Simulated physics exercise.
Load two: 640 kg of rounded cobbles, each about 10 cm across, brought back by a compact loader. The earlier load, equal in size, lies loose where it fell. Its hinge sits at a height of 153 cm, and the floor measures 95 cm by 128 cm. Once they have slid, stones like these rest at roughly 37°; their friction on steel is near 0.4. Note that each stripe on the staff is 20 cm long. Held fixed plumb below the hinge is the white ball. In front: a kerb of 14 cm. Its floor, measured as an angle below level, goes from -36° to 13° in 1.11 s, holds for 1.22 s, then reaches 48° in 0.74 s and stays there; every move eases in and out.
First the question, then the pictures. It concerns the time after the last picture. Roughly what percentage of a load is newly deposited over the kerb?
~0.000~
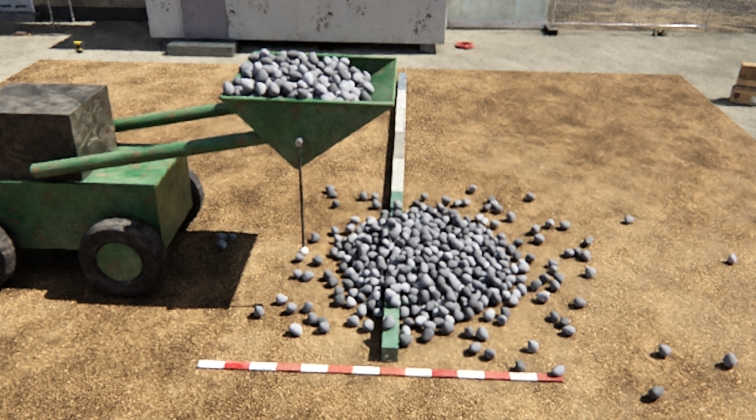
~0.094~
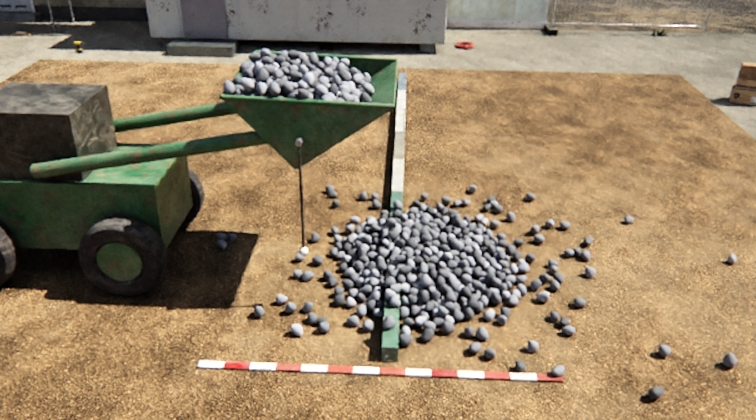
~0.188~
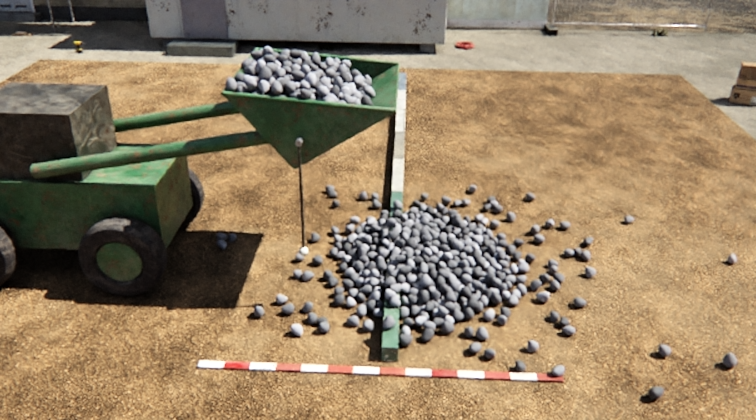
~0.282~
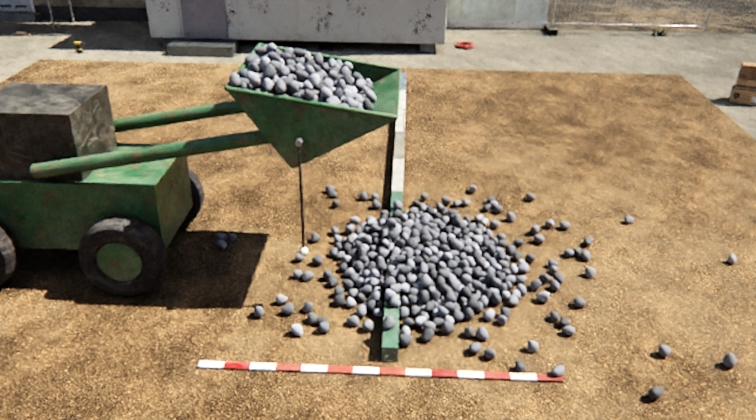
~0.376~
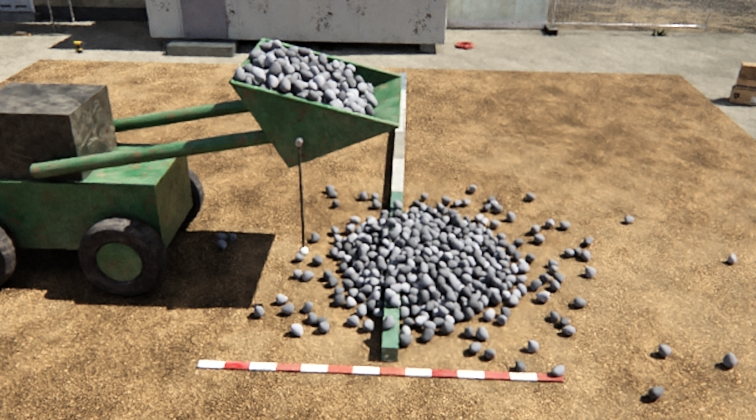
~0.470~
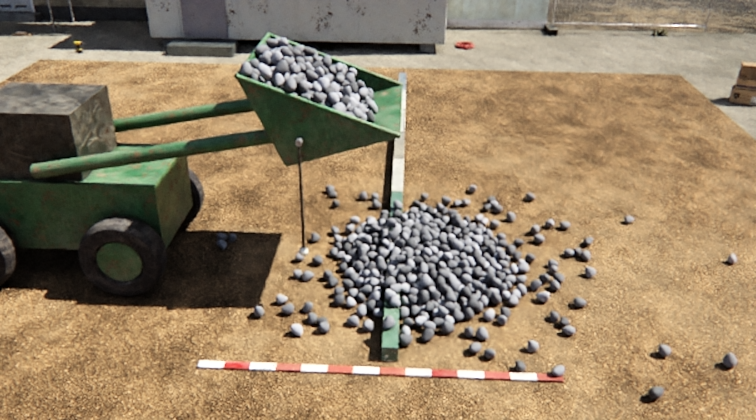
Around 69 per cent of a load is newly deposited there.
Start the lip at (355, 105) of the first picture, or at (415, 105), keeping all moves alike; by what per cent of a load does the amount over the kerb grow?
I'd say close to 35 per cent for one and close to 85 per cent for the other, in that order.
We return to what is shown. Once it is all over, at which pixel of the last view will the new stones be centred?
The middle lies near (422, 250) in the last picture.
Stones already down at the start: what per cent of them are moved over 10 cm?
Close to 10 in a hundred of them.
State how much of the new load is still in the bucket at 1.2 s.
Close to 95 in a hundred.
After 0.8 s the floor is at 5°; in per cent of one load, 100 in the bucket, 29 on this side of the kerb, 71 over the kerb; the foremost stones are at (643, 286).
After 1.2 s the floor is at 13°; in per cent of one load, 96 in the bucket, 32 on this side of the kerb, 72 over the kerb; the foremost stones are at (643, 286).
After 3.5 s the floor is at 48°; in per cent of one load, 0 in the bucket, 61 on this side of the kerb, 139 over the kerb; the foremost stones are at (640, 277).
After 6.3 s the floor is at 48°; in per cent of one load, 0 in the bucket, 60 on this side of the kerb, 140 over the kerb; the foremost stones are at (640, 277). Net gain over the kerb, 69.
